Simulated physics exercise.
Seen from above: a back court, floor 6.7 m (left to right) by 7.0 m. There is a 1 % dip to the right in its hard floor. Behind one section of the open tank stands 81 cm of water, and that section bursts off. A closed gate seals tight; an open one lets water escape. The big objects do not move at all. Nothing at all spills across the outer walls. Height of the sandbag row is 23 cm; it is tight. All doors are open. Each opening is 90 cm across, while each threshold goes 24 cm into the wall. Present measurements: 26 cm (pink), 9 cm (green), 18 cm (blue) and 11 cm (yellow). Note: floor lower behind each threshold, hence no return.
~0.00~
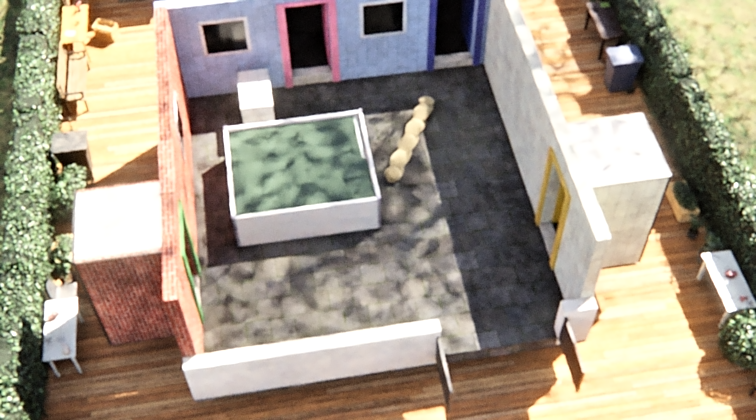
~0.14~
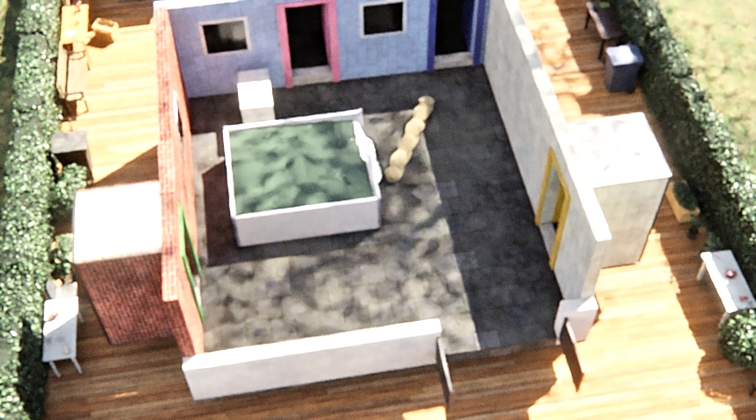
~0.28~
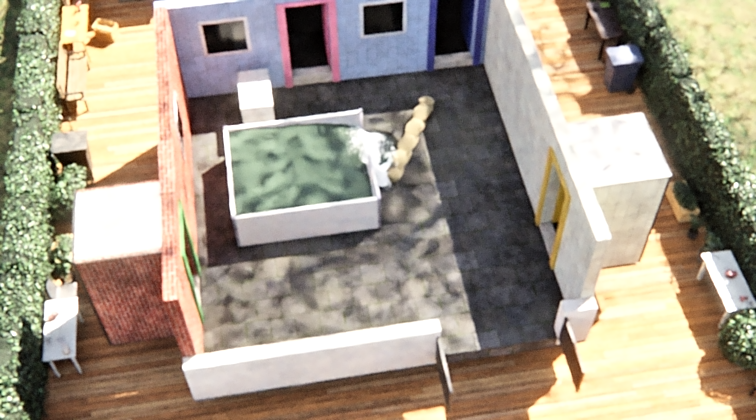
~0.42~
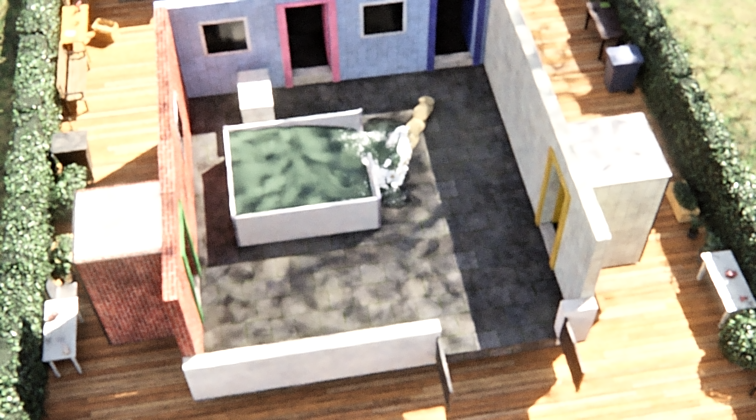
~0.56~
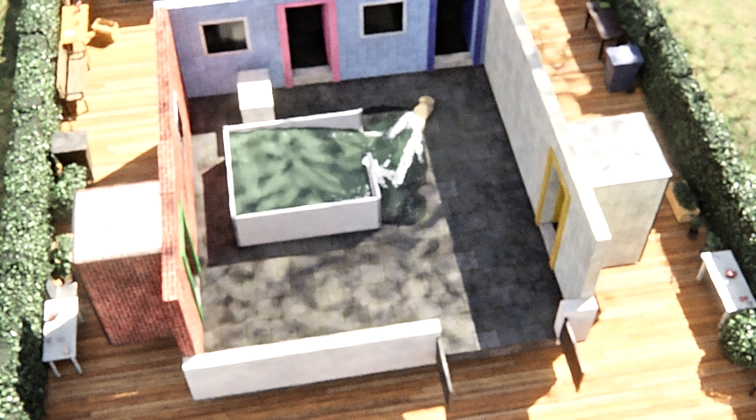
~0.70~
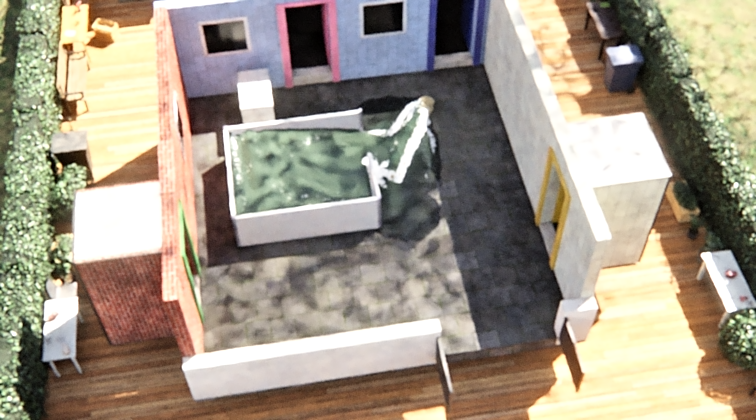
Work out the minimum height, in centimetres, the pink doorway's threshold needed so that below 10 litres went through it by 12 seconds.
The minimum is roughly 5.5 cm.
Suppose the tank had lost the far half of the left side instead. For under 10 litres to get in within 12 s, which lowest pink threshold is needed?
Minimum height: Approx. 10.0 cm.
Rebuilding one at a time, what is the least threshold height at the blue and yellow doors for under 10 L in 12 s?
You'd want about 32 centimetres at blue and about 8.0 centimetres at yellow.
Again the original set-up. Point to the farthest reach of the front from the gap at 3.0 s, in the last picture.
I'd put the front's tip around (571, 324).
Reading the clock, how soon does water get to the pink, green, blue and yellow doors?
It gets to pink after 1.8 s, green after 8.0 s, blue after 1.2 s and yellow after 2.2 s.
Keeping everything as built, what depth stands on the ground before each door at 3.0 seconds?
Depths in cm: Pink 7, green 0, blue 31, yellow 12.
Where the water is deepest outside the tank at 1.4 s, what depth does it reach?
Max depth: Near 60 cm.
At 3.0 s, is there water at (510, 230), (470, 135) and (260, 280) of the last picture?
Status: Submerged / submerged / clear.
After 1.4 s water covers 35 % of the floor, deepest (60 cm) near (393, 158); it has not reached the pink door.
After 3.0 s water covers 55 % of the floor, deepest (46 cm) near (387, 172); 7 cm at the pink door, 0 litres in over its 26 cm threshold.
After 12.0 s water covers 95 % of the floor, deepest (16 cm) near (486, 73); 5 cm at the pink door, 0 litres in over its 26 cm threshold.
At the pink door as built, the water arrived by 1.9 s and peaked near 9 cm at 4.6 s.
Run again over the same 12 s with other heights there, 20 litres in over 4.5 cm, 7 litres over 6 cm. The limit of 10 litres is kept from about 5.5 cm up.
